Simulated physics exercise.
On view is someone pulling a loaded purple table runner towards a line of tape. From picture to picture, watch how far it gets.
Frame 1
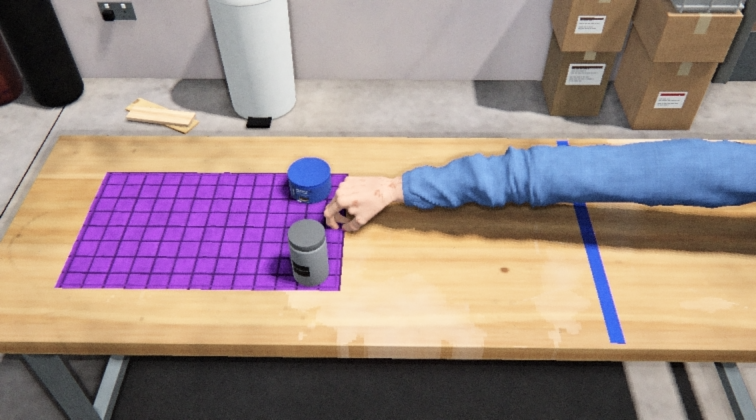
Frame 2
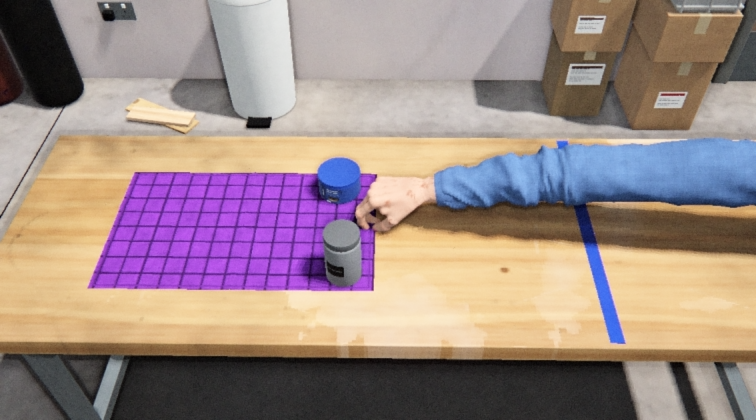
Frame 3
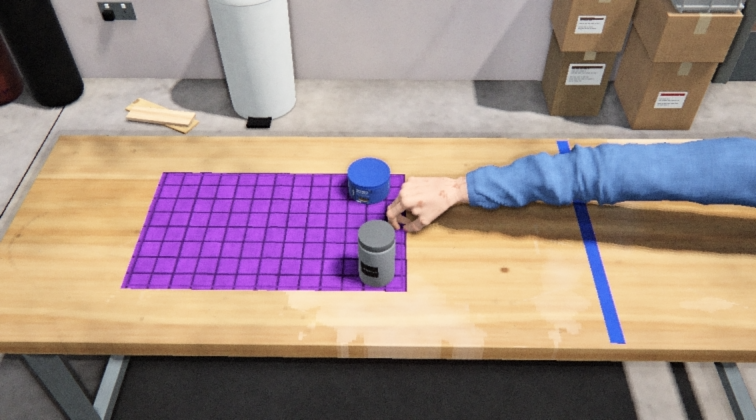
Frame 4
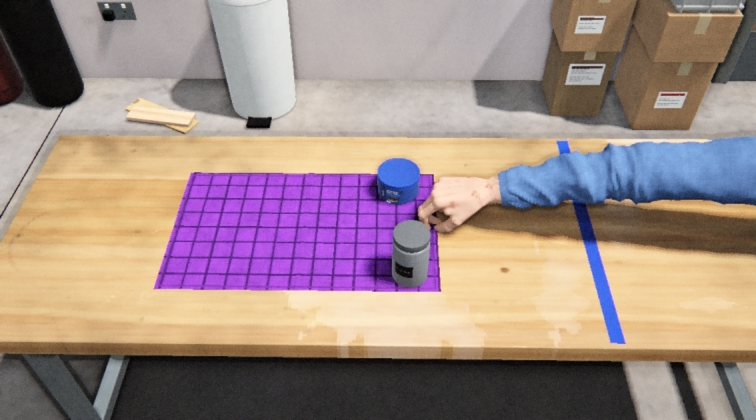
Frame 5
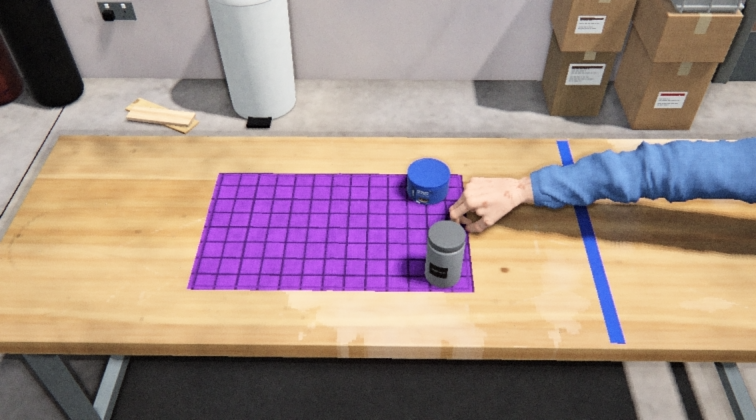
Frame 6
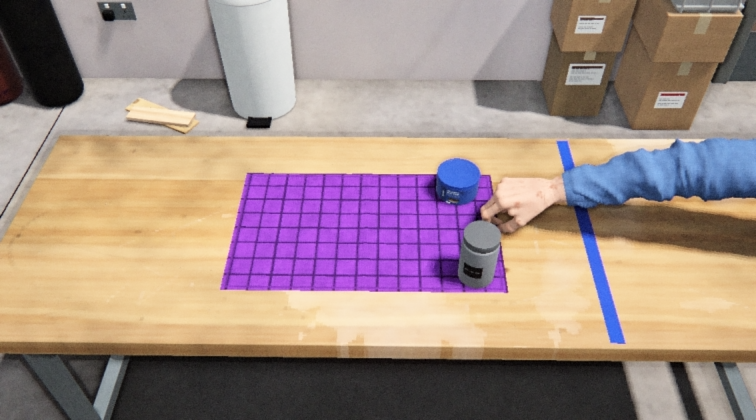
A hand drags a purple table runner carrying a blue tub and grey jar rightward.
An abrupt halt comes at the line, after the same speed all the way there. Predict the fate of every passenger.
Prediction: The blue tub leaves its ride; the grey jar leaves its ride.
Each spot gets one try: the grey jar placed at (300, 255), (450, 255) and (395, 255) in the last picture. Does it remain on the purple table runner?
So, the first case has it remaining in place, the second case has it going over the edge, and the third case has it going over the edge.
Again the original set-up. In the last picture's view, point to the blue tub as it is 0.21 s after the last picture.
It is near (577, 183) at that moment.
Then, 0.10 s on from there, hem short of the tape; blue tub on the cloth near (517, 182); grey jar on the cloth near (547, 256).
Then, 0.21 s on from there, hem at the tape; blue tub ahead of the hem near (577, 183); grey jar ahead of the hem near (616, 257).
In the end, hem at the tape; blue tub ahead of the hem near (642, 185); grey jar knocked over near (708, 268). The blue tub slides clear of the cloth and the grey jar leaves the cloth.
